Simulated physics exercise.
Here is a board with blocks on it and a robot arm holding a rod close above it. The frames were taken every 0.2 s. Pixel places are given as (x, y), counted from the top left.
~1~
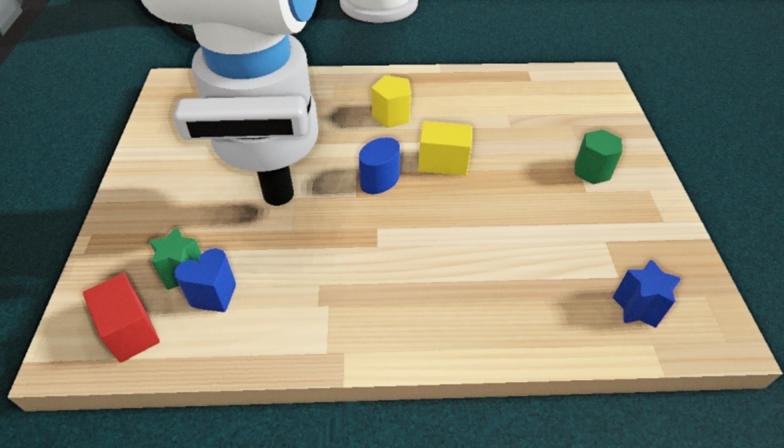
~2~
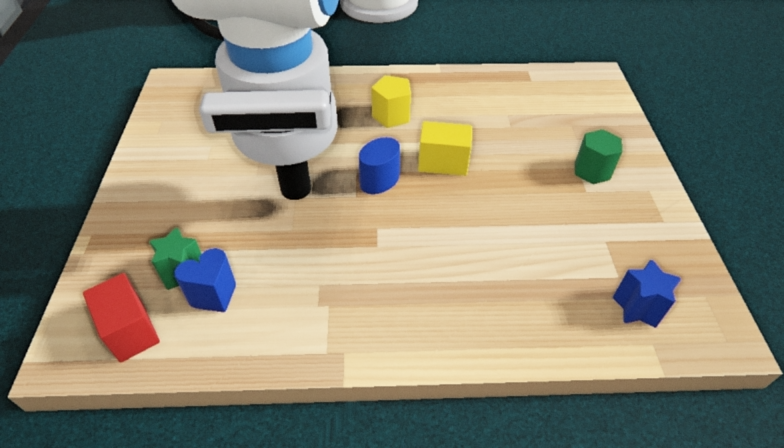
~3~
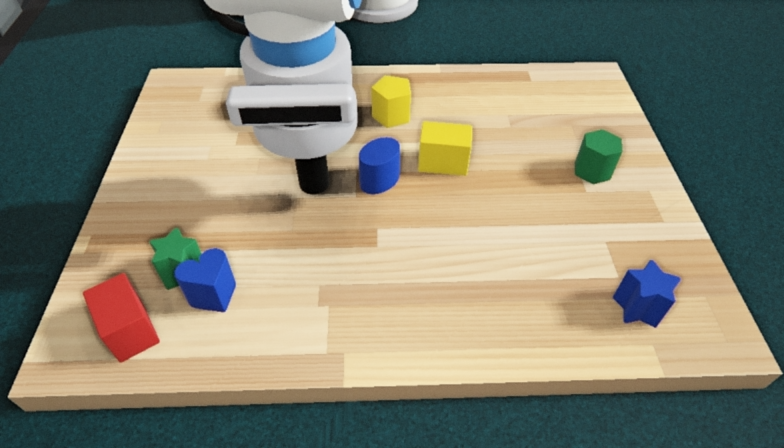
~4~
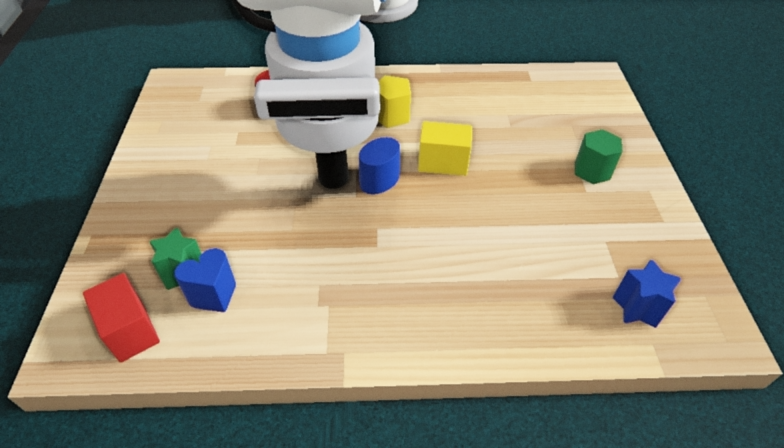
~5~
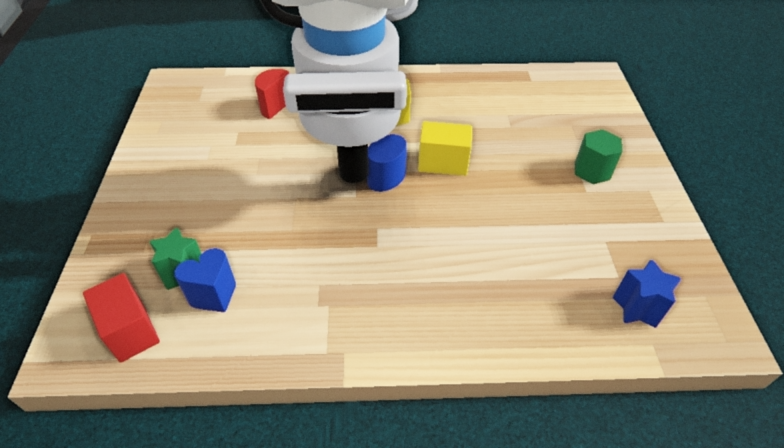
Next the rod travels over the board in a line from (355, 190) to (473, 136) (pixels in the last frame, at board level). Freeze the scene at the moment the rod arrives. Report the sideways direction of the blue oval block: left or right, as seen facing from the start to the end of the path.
It's going to go left.
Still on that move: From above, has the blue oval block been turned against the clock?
I expect so.
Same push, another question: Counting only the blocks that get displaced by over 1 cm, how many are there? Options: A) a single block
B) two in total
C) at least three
Answer: B.
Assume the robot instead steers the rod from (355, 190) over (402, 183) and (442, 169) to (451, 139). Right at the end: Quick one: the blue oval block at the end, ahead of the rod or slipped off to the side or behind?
Left aside or behind.
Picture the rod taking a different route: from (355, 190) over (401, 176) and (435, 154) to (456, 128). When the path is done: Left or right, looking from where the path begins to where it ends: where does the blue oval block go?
Gets pushed left.
The first path, step by step. One third of the way, rod (397, 154); blue oval block (424, 125), turned 20° anticlockwise; yellow rectangle (470, 126), turned 30° clockwise.
Two thirds of the way, rod (437, 136); blue oval block (449, 104), turned 60° anticlockwise; yellow rectangle (482, 117), turned 100° clockwise.
At the end, rod (475, 119); blue oval block (462, 90), turned 135° anticlockwise; yellow five-sided block in place; yellow rectangle (507, 115), turned 120° clockwise.
